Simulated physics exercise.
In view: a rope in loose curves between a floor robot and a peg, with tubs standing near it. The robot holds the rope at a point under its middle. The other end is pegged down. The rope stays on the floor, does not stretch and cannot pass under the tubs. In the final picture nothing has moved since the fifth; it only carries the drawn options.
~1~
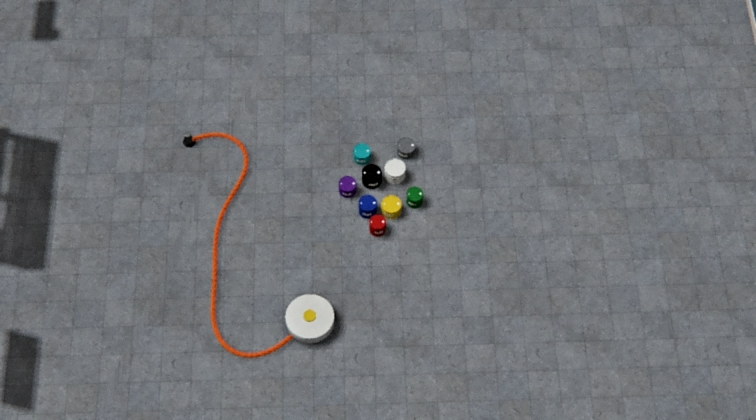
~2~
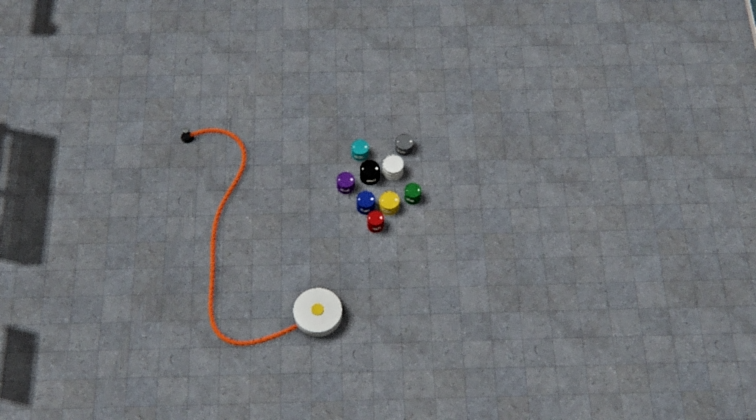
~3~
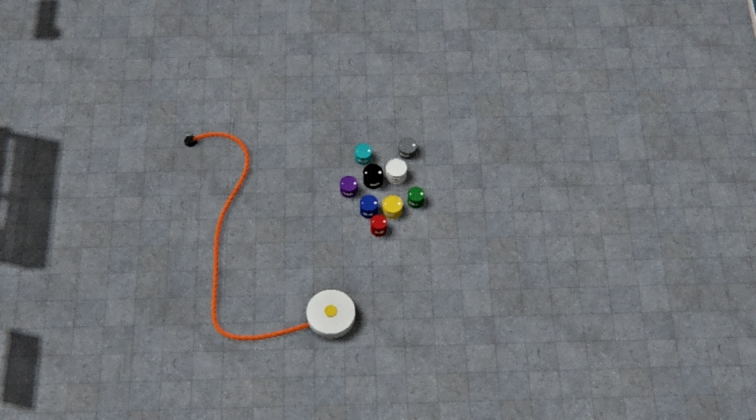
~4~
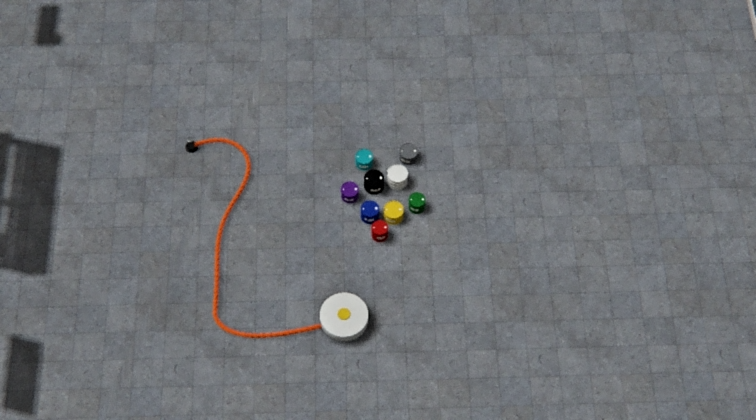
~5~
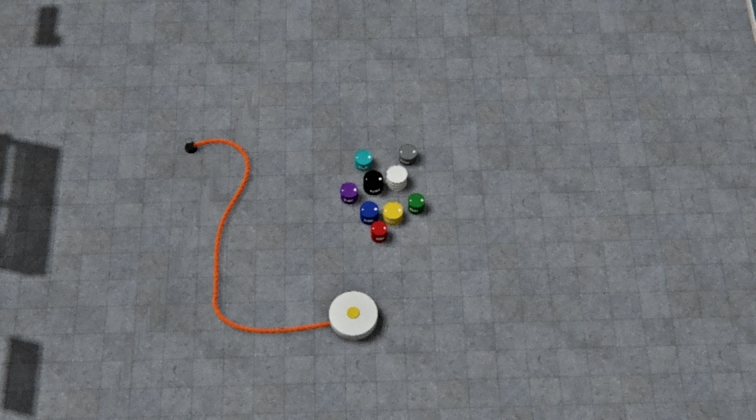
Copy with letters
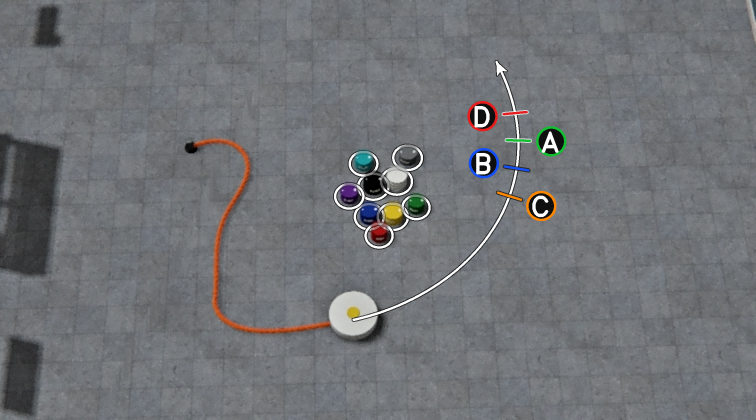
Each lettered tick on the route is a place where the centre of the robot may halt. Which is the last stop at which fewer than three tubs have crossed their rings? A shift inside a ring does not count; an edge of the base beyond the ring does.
It should halt at B.
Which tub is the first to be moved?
Red.
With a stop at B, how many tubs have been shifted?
One.
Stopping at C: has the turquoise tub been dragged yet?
No.
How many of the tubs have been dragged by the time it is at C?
The count is none.
On the marked copy, A at (518, 140); B at (517, 168); C at (509, 196); D at (515, 113); the route from (354, 320) via (503, 211) to (496, 62).
With B. Early on, robot (436, 282).
Further on, robot (494, 225).
At the end, robot (517, 164); red tub (380, 226); one over the rings.
As for the rest, A has four over the rings; C is within the limit but short; D has seven over the rings.
